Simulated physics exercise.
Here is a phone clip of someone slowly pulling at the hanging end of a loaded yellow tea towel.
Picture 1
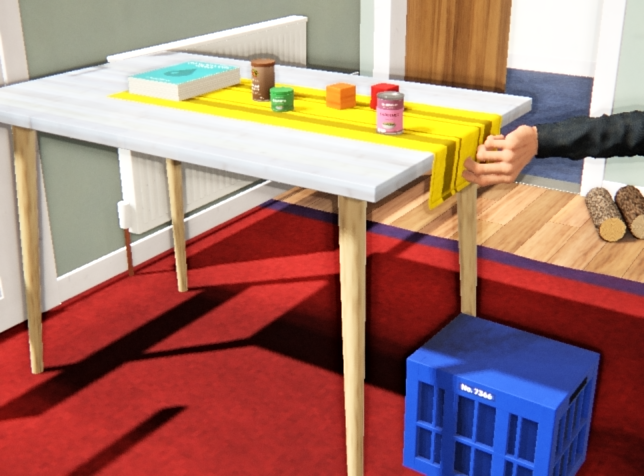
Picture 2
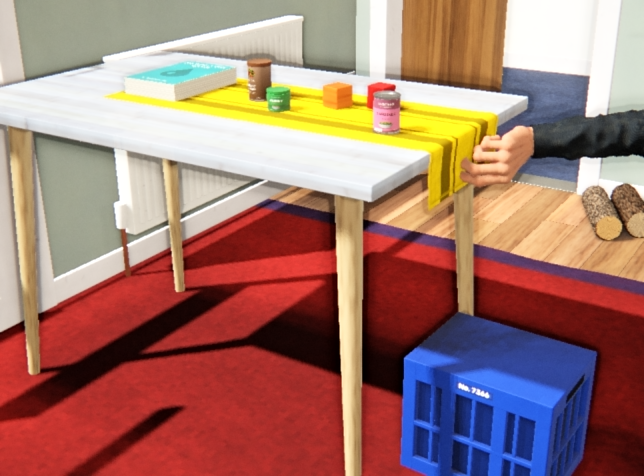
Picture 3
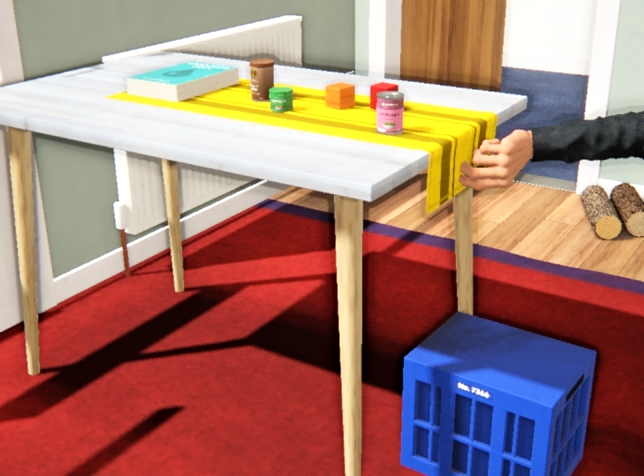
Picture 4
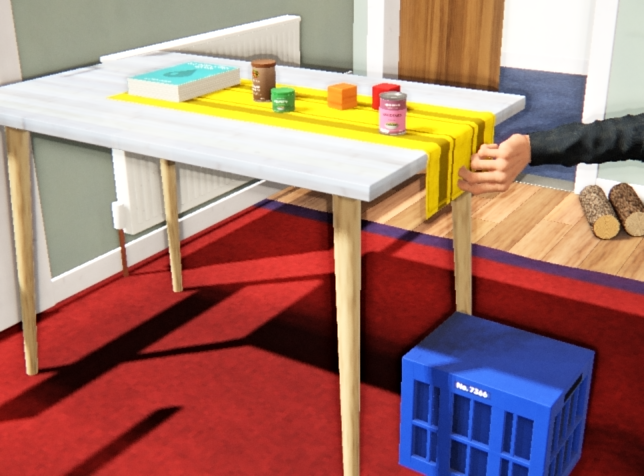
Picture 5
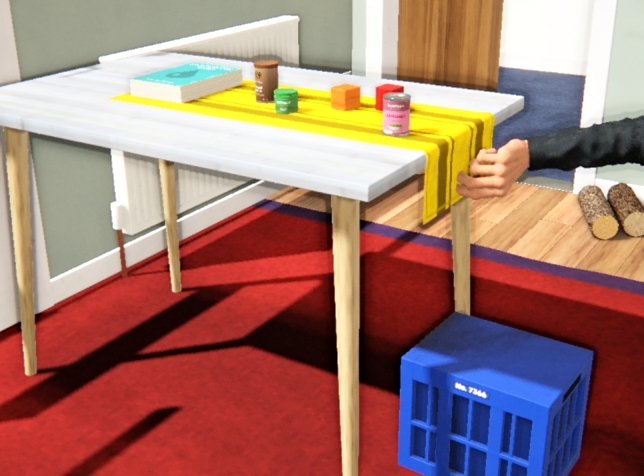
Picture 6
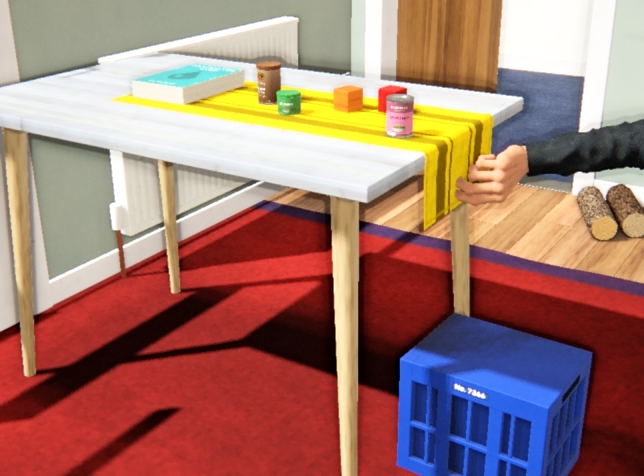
On a white table, a hand slowly pulls a yellow cloth, shifting the small containers slightly right.
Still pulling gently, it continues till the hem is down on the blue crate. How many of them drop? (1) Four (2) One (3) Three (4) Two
Three (3).
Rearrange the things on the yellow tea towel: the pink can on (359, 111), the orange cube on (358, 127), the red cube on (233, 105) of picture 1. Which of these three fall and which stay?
Pink can dropped, orange cube dropped, red cube kept.
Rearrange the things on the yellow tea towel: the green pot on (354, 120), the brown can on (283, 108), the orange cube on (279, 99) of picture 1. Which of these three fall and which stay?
First the green pot, which is lost, then the brown can, which is kept, and finally the orange cube, which is kept.
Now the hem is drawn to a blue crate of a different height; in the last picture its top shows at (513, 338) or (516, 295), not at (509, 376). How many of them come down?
2 and 1.
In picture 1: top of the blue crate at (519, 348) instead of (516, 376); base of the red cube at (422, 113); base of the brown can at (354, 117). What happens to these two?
Outcome for the red cube: It is lost. Outcome for the brown can: It is lost.
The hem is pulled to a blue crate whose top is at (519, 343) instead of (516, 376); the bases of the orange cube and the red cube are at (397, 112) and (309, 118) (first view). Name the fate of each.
Outcome: Orange cube is gone; red cube keeps its perch.
A little later, hem near (458, 240); all still up.
Next, hem near (456, 298); pink can and red cube gone.
Later still, hem on the crate; pink can, red cube and orange cube gone.
When it is over, hem on the crate; pink can, red cube and orange cube gone. It carries off three.
